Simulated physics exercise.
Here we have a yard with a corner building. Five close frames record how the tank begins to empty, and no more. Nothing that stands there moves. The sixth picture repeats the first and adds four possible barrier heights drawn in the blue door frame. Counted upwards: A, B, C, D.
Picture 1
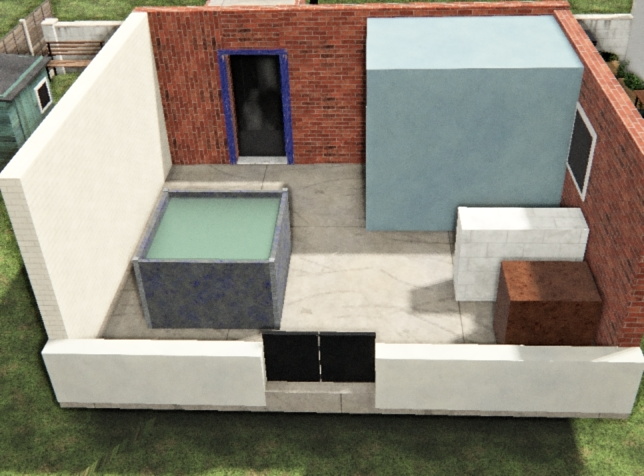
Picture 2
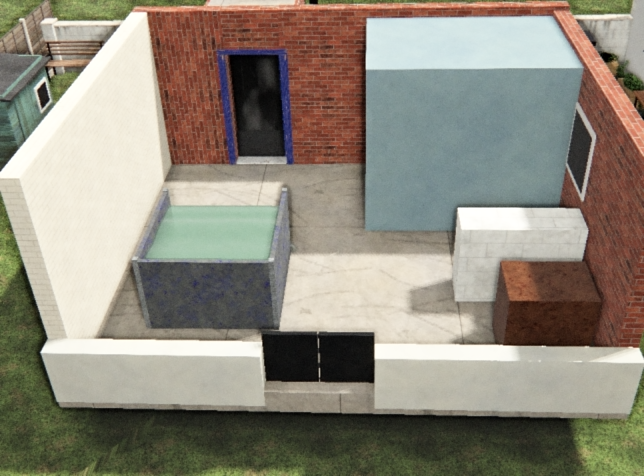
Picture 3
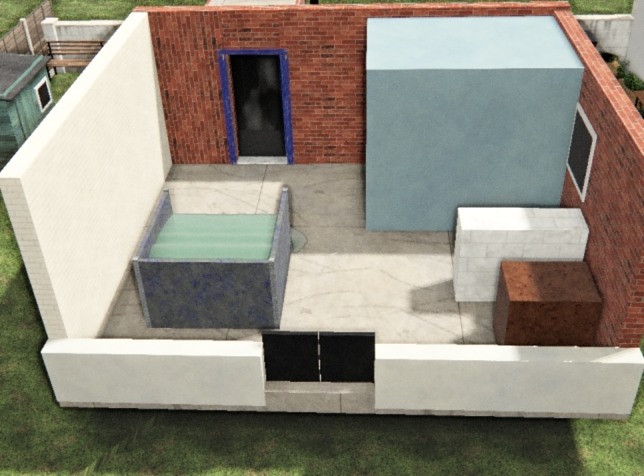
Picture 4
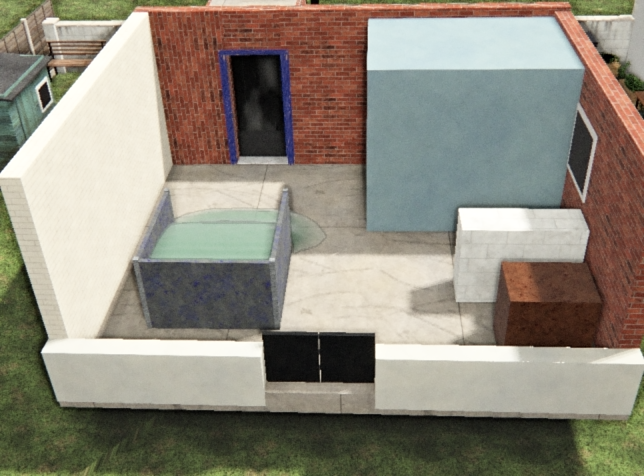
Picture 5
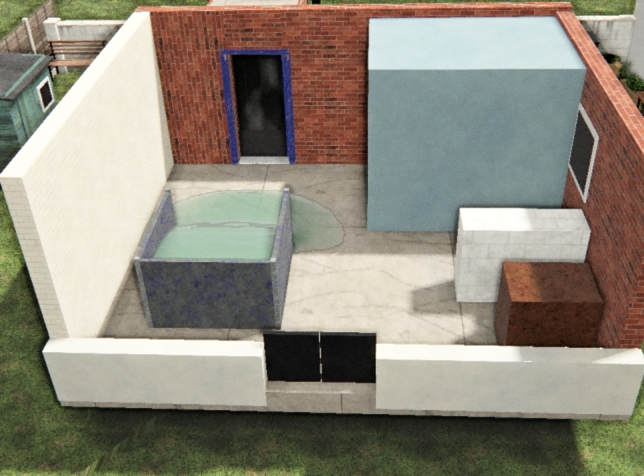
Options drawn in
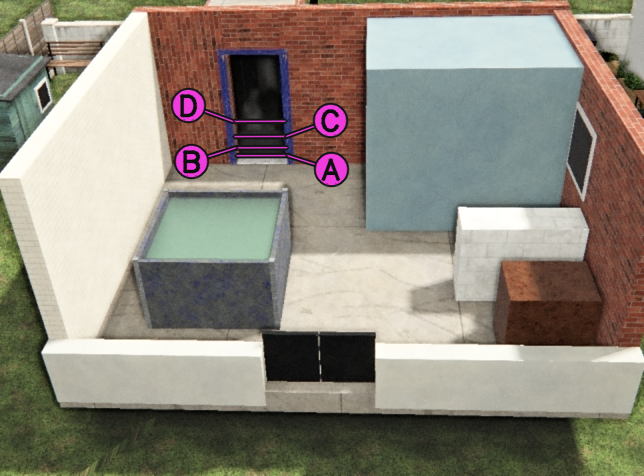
Water dropping inside a speckled blue-grey tank and spreading in a pale green sheet across the paved yard behind it.
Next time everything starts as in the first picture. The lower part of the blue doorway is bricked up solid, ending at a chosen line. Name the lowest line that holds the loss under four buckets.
The limit is C.
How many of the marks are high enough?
Two of them.
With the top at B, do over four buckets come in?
Yes.
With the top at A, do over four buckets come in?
Yes, that goes wrong.
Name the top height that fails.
That is height B.
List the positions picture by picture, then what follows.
Water in the tank at rest, its middle at (216, 229); foot of the blue doorway at (262, 164); shut gate at (319, 339), in the first frame.
Water covers 2 % of the ground, its front hidden from here, in the second frame.
In the third frame, 5 % of the ground under water, visible out to (300, 237).
In the fourth frame, 11 % of the ground under water, visible out to (314, 226).
In the fifth frame, 19 % of the ground under water, visible out to (293, 195).
In magenta, A at (262, 155); B at (261, 147); C at (260, 136); D at (259, 121); from the bottom up A, B, C, D.
With A, dozens of bucketfuls pour in.
With B, about 10 bucketfuls get in.
With C, nothing gets over.
With D, nothing gets over.
